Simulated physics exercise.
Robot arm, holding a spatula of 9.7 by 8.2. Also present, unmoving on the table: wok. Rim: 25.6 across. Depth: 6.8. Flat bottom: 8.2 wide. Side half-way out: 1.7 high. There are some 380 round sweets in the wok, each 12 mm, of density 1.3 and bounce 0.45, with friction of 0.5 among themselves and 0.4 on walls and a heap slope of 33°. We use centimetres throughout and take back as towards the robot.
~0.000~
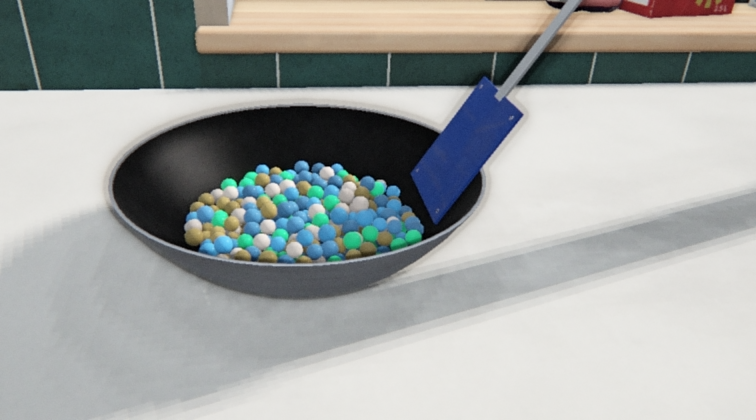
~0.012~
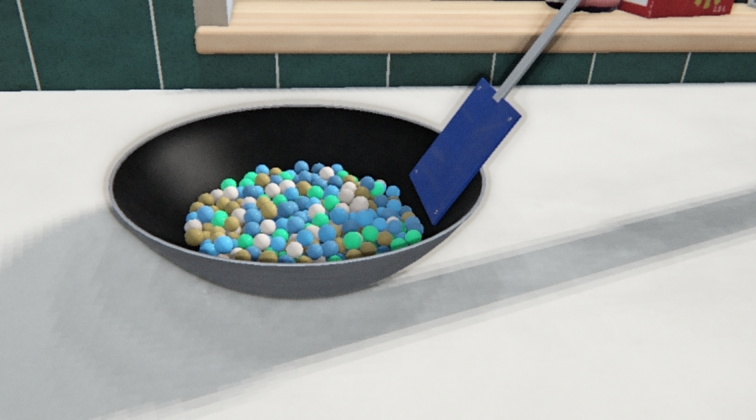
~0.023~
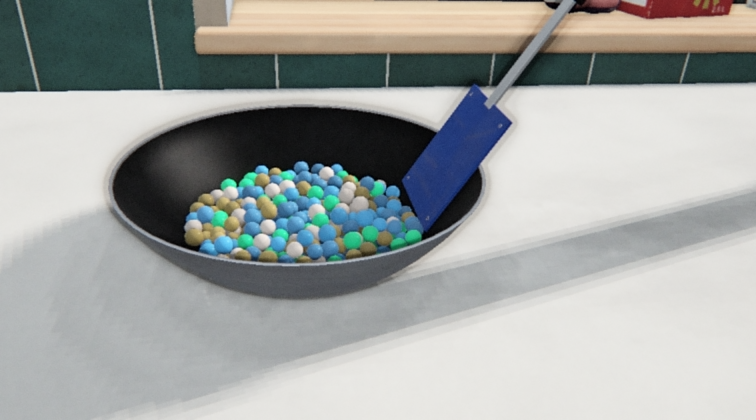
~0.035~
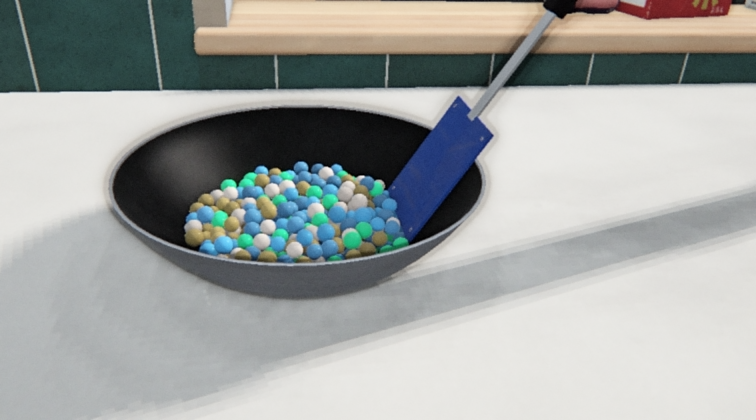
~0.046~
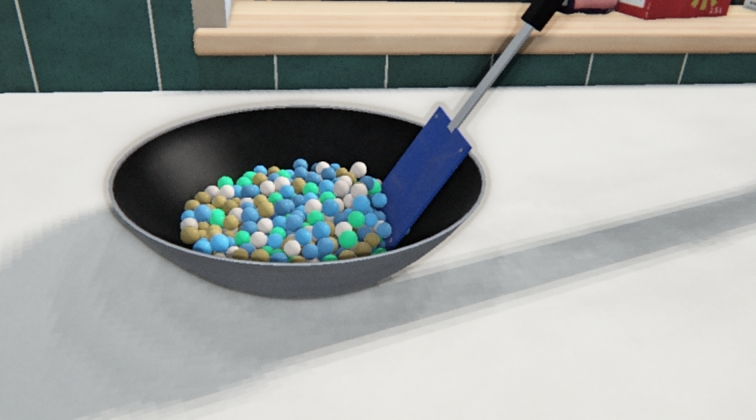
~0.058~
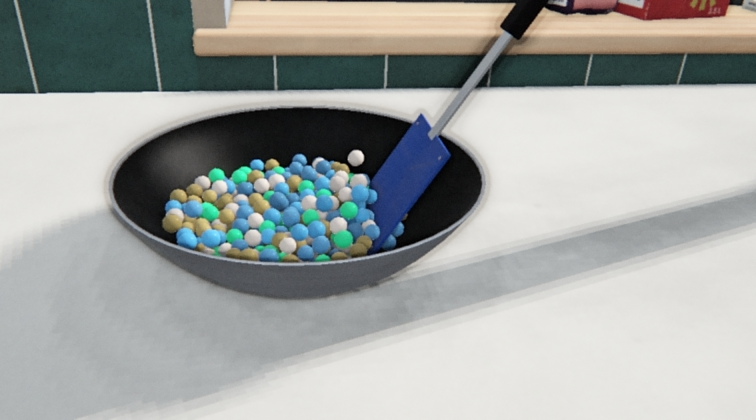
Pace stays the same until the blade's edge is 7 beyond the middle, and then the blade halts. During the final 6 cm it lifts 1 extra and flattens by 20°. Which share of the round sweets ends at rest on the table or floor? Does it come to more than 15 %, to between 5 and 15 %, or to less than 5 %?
It comes to more than 15 %.
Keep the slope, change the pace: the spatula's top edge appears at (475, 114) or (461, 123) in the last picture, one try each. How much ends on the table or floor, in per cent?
That comes to about 10 and about 20 percent, in that order.
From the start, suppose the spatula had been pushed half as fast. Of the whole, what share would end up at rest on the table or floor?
The share on the table or floor would be about 15 percent.
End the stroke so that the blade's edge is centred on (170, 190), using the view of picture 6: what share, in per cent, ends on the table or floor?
Something close to 55 in a hundred.
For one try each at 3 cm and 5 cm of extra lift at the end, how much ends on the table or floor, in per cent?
You'd get some 45 per cent with the first setting and some 35 per cent with the second.
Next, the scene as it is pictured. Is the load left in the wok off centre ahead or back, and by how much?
Offset: About 4.5 cm, ahead.
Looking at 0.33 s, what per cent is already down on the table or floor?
Some 10 per cent of the load.
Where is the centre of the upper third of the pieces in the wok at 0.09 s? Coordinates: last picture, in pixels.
(260, 198).
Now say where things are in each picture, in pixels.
In the first frame, the spatula top edge at (503, 94), sloping 57°; upper third of the load around (311, 209), from x 195 to 415, top at y 170; 381 in the wok.
In the second frame, the spatula top edge at (501, 95), sloping 57°; upper third of the load around (311, 209), from x 195 to 415, top at y 170.
In the third frame, the spatula top edge at (492, 102), sloping 57°; upper third of the load around (312, 210), from x 195 to 415, top at y 170.
In the fourth frame, the spatula top edge at (475, 114), sloping 57°; upper third of the load around (308, 209), from x 195 to 405, top at y 170.
In the fifth frame, the spatula top edge at (455, 125), sloping 57°; upper third of the load around (305, 208), from x 190 to 405, top at y 165.
In the sixth frame, the spatula top edge at (435, 133), sloping 57°; upper third of the load around (297, 205), from x 170 to 400, top at y 160; 381 in the wok.
After 0.09 s, sloping 57°, highest piece 7 above the table; 381 in the wok.
After 0.11 s, sloping 51°, highest piece 9 above the table; 381 in the wok.
After 0.33 s, sloping 37°, highest piece 10 above the table; 244 in the wok, 35 on the table or floor, 102 on the blade or in flight.
After 1.38 s, sloping 37°, highest piece 7 above the table; 244 in the wok, 137 on the table or floor.
In the end, 244 in the wok, 137 on the table or floor. That is 36 % on the table or floor.
